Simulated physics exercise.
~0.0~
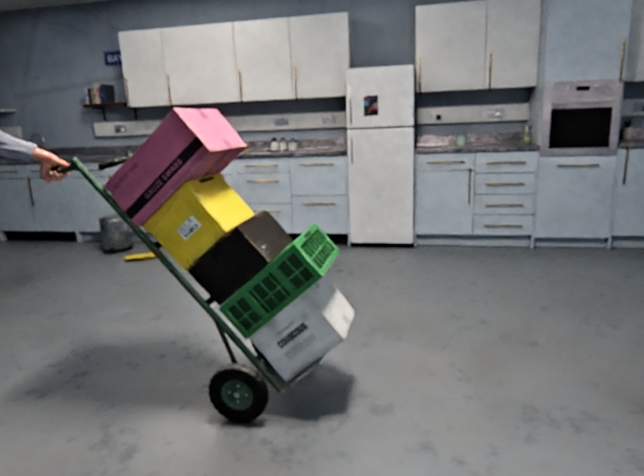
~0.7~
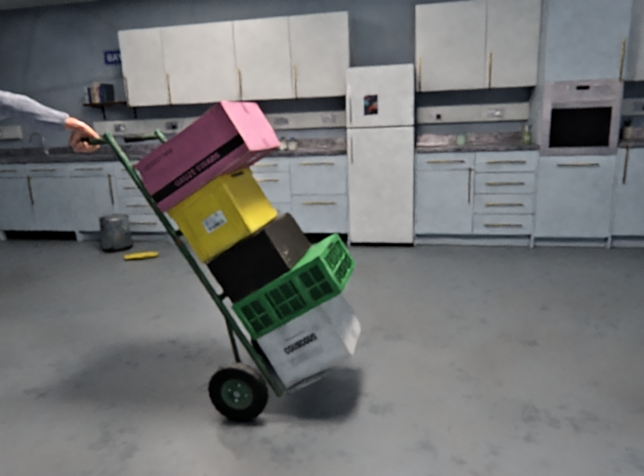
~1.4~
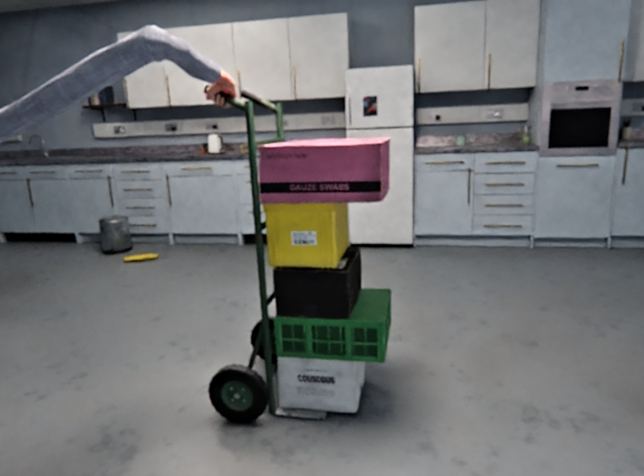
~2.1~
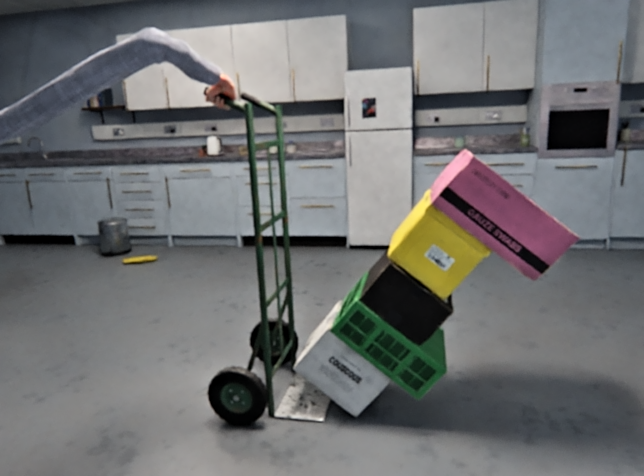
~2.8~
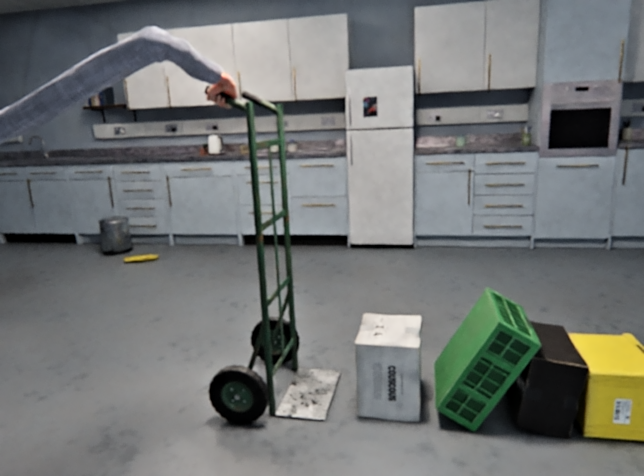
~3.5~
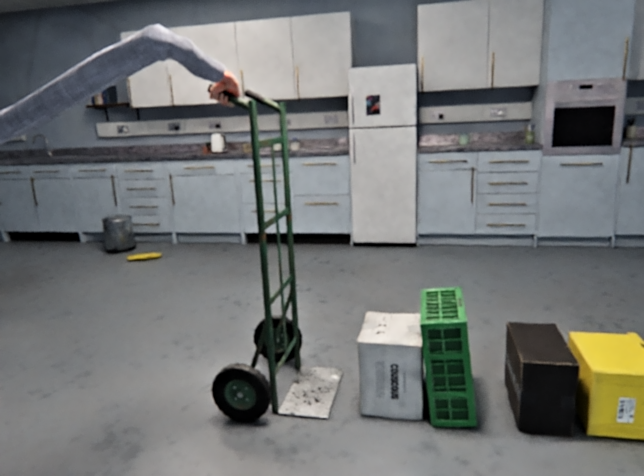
A green hand truck stacked with five boxes and crates was swung upright by an outstretched arm, and the whole pile tipped off to the right, ending scattered across the kitchen floor with the white box on its side beside the empty truck.
